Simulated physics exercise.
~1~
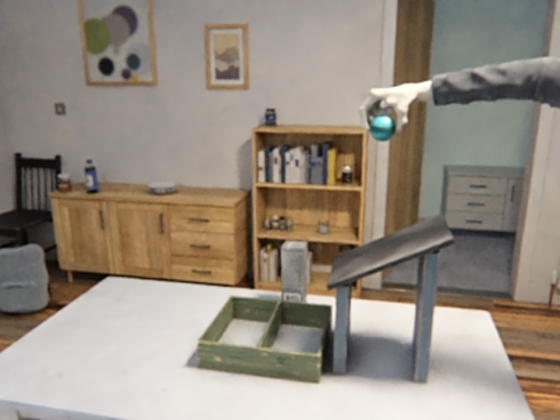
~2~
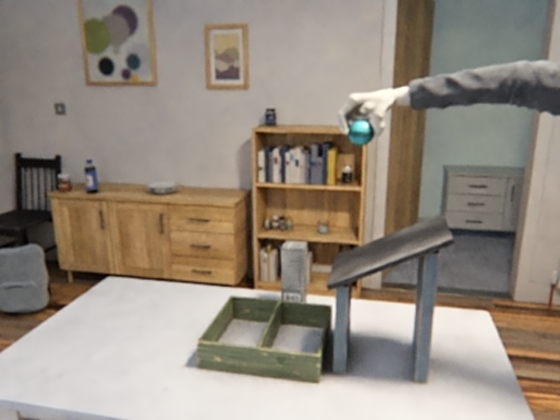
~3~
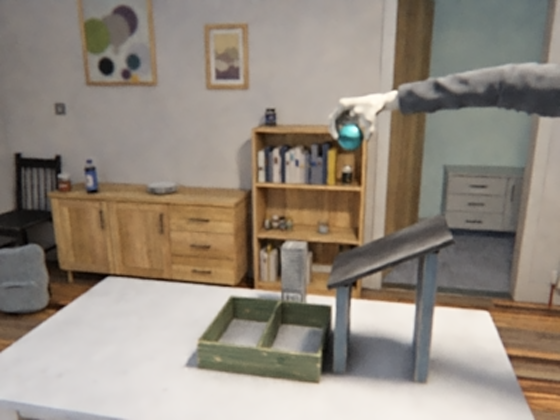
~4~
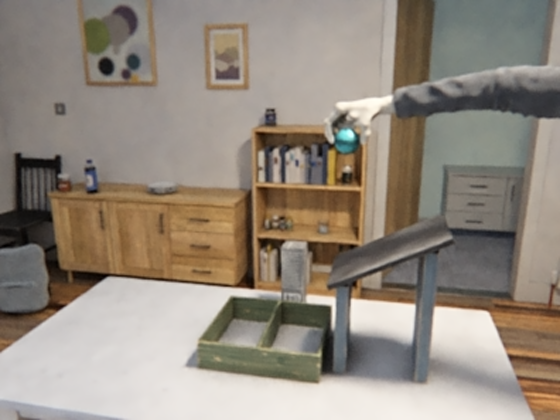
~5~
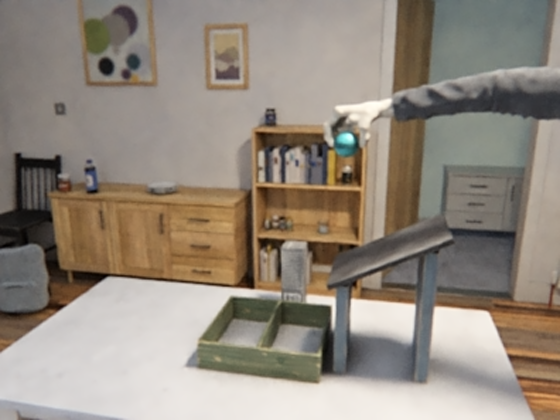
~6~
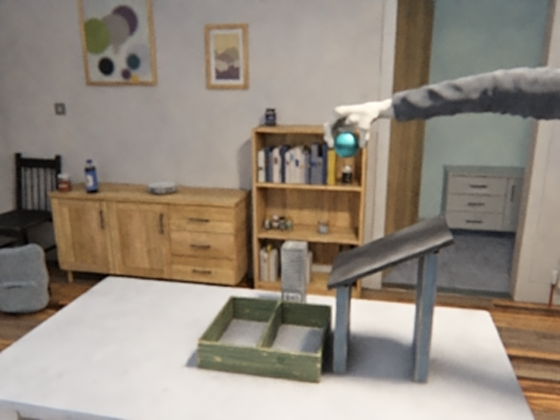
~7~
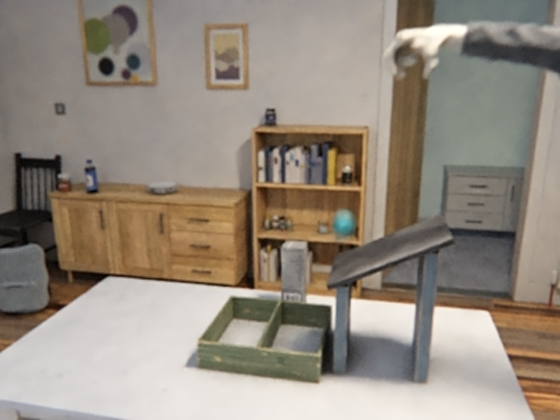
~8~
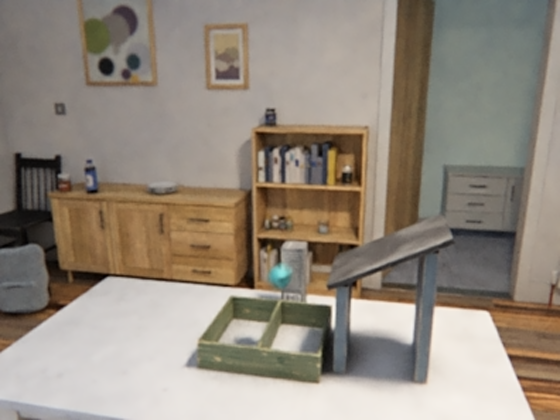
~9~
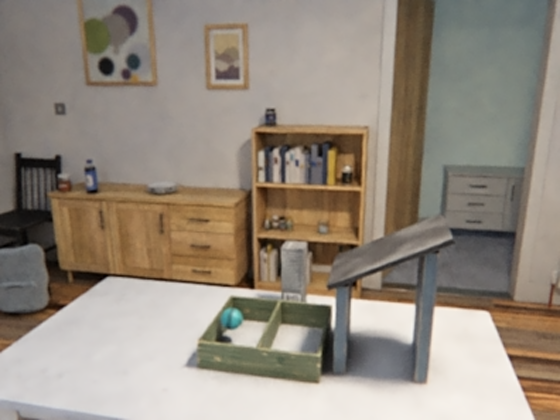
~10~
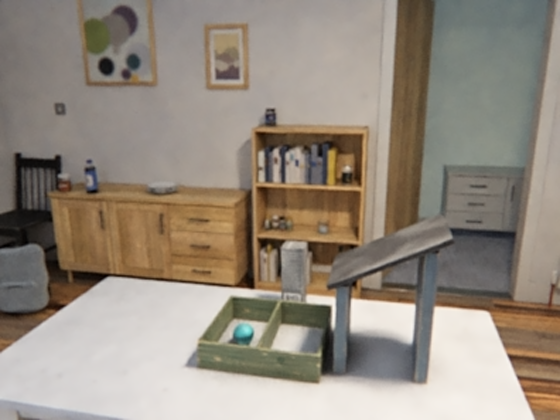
A turquoise ball, carried left by a hand and held above a small sloping board, dropped once the hand let go, bounced off to the left, and came to rest in the farther bay of the green tray beside the board.
